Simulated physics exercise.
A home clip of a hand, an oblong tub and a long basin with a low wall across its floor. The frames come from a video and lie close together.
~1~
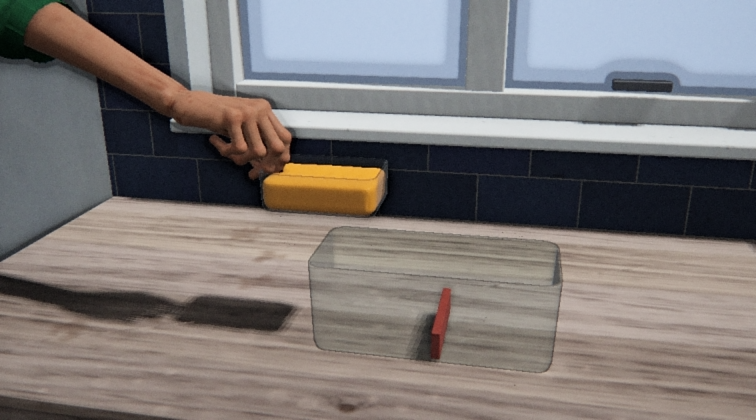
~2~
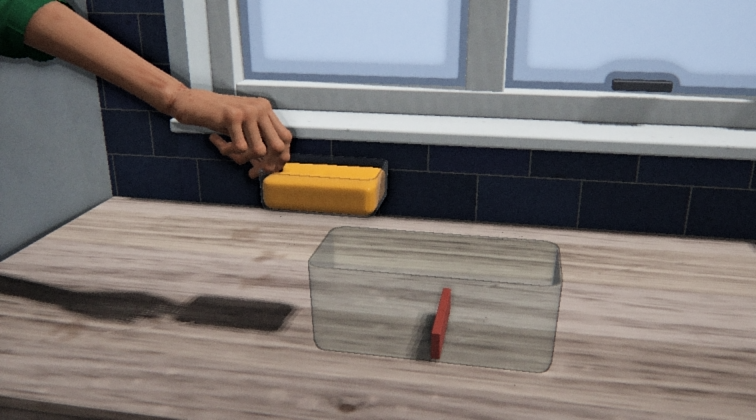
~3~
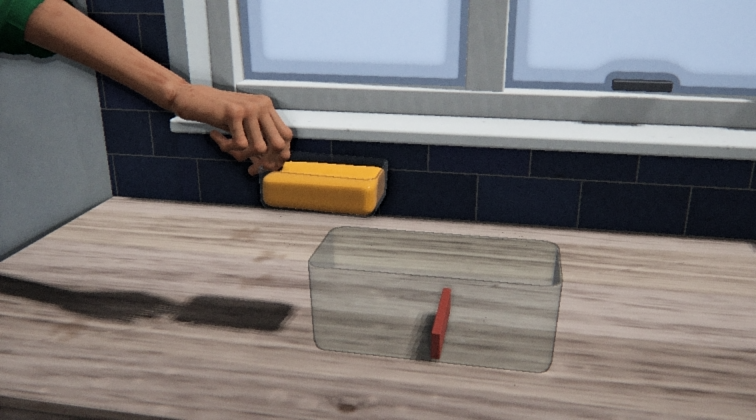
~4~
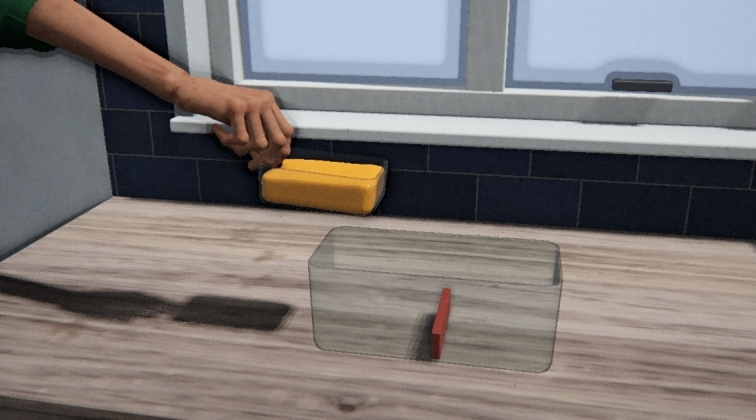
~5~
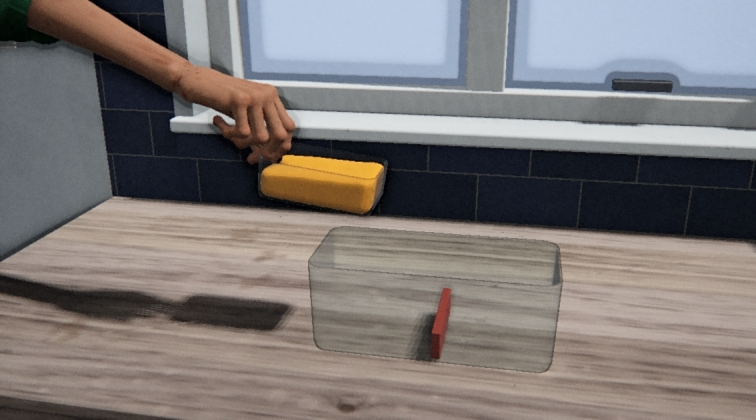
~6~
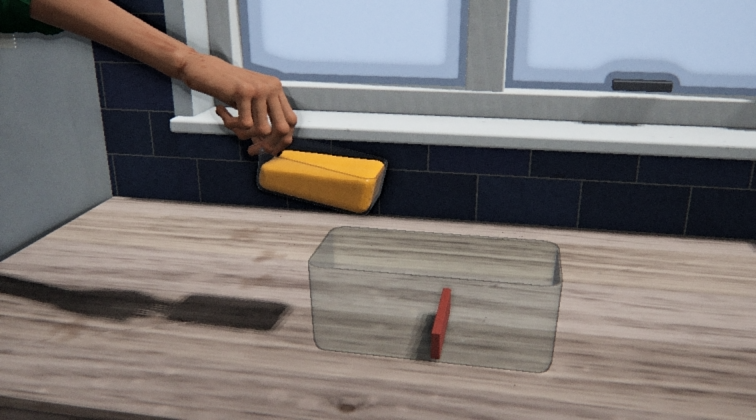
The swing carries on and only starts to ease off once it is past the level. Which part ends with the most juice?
The most liquid is found in the right area.
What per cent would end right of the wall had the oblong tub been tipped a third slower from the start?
Some 65 per cent.
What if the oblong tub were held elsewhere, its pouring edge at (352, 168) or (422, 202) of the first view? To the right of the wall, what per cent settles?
Close to 45 in a hundred, then close to 85 in a hundred.
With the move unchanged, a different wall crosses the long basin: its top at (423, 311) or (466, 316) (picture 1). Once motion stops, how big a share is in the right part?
It works out to around 75 per cent for the first and around 50 per cent for the second.
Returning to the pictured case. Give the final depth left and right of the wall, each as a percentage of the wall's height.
Left 10 per cent, right 50.
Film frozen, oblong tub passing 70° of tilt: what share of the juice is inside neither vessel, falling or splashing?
50 per cent.
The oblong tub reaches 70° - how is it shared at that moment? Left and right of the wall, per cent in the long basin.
10 percent or so left, 0 percent or so right.
A moment on, the tilt is 70° and 36 per cent is still to pour, 10 is left of the wall and 2 right of it.
Next, the tilt is 100° and 5 per cent is still to pour, 11 is left of the wall and 75 right of it.
Then the tilt is 102° and 0 per cent is still to pour, 21 is left of the wall and 73 right of it.
Later the tilt is 102° and 0 per cent is still to pour, 22 is left of the wall and 73 right of it.
In the end 22 per cent lies left of the wall, 73 right of it and 5 outside.
